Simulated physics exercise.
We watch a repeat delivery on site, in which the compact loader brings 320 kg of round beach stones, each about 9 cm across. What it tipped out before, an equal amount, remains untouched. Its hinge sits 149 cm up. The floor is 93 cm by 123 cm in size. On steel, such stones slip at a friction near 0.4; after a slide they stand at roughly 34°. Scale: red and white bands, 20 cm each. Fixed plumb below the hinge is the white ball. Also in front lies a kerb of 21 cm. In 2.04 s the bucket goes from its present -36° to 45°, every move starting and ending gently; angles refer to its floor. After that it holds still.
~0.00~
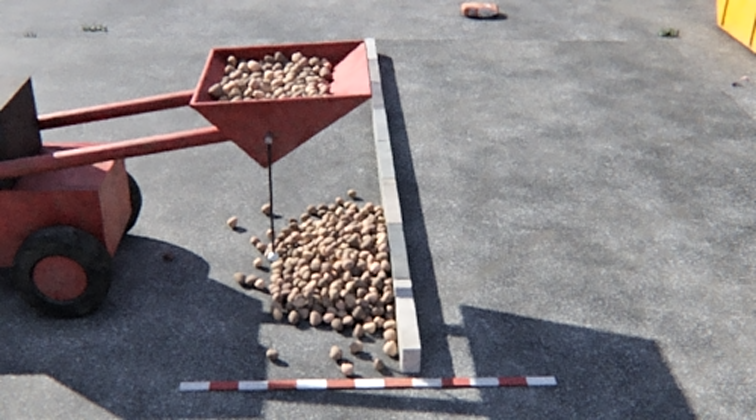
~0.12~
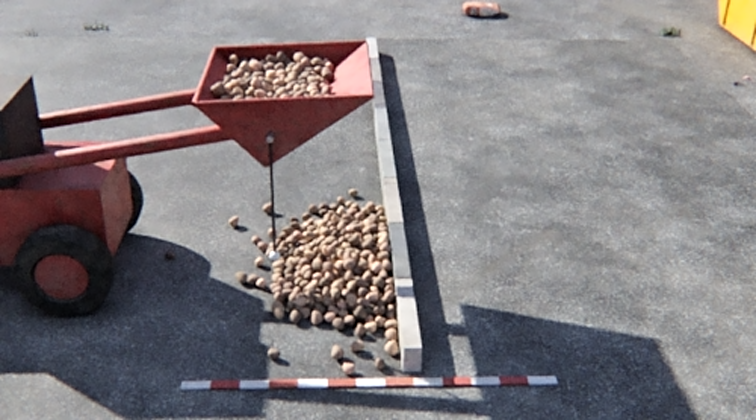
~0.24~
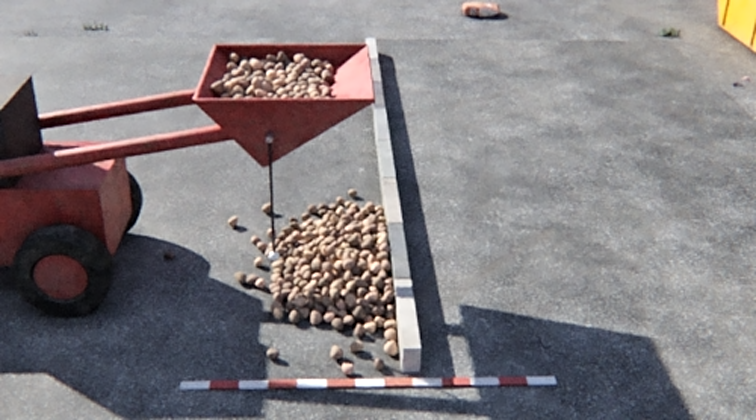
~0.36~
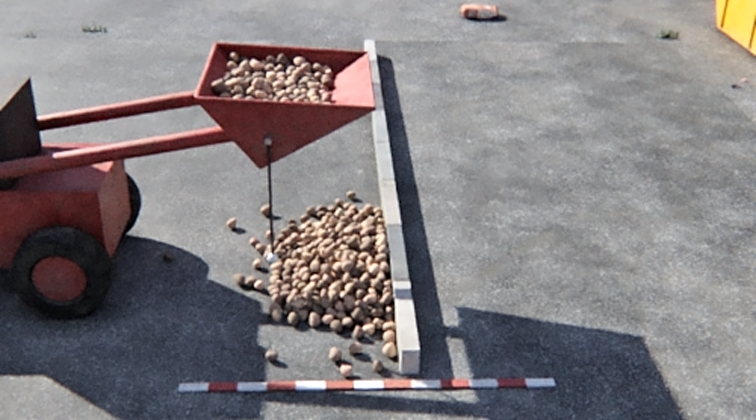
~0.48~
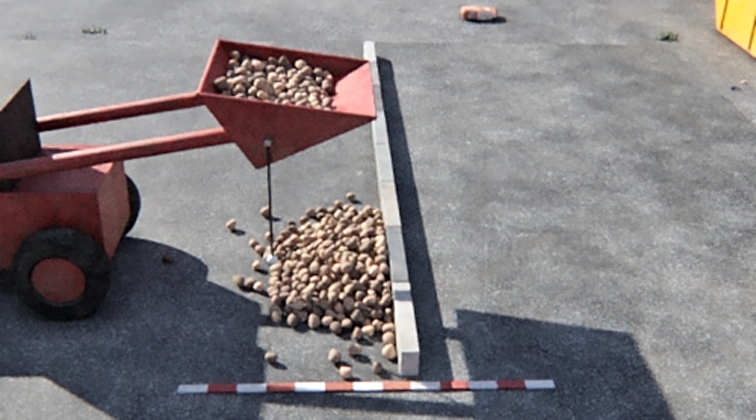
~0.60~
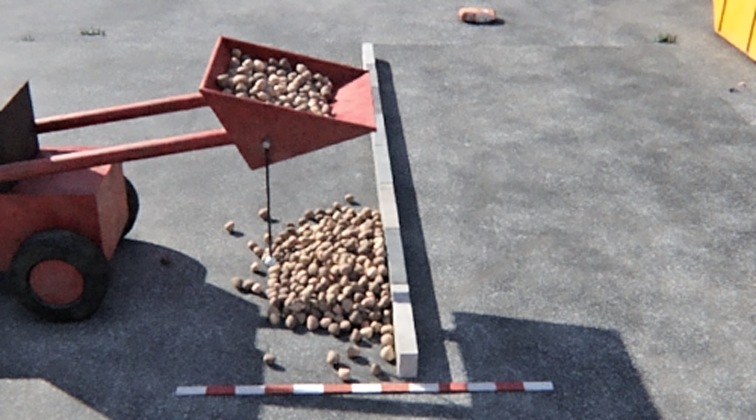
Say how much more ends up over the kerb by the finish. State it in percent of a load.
Some 32 per cent is added.
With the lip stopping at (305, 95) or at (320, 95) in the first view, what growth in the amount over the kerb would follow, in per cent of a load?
Roughly 0 per cent, then 5 per cent.
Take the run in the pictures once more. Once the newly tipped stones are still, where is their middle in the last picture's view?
The middle ends up near (378, 262).
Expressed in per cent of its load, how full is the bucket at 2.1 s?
Around 5 per cent of the load is still inside.
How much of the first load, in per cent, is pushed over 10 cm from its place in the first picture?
Around 5 in a hundred.
After 1.5 s the floor is at 32°; in per cent of one load, 92 in the bucket, 107 on this side of the kerb; the foremost stones are at (381, 259).
After 2.1 s the floor is at 45°; in per cent of one load, 3 in the bucket, 181 on this side of the kerb, 15 over the kerb; the foremost stones are at (458, 260).
After 2.5 s the floor is at 45°; in per cent of one load, 0 in the bucket, 171 on this side of the kerb, 29 over the kerb; the foremost stones are at (520, 274).
After 5.3 s the floor is at 45°; in per cent of one load, 0 in the bucket, 168 on this side of the kerb, 32 over the kerb; the foremost stones are at (571, 265). Net gain over the kerb, 32.
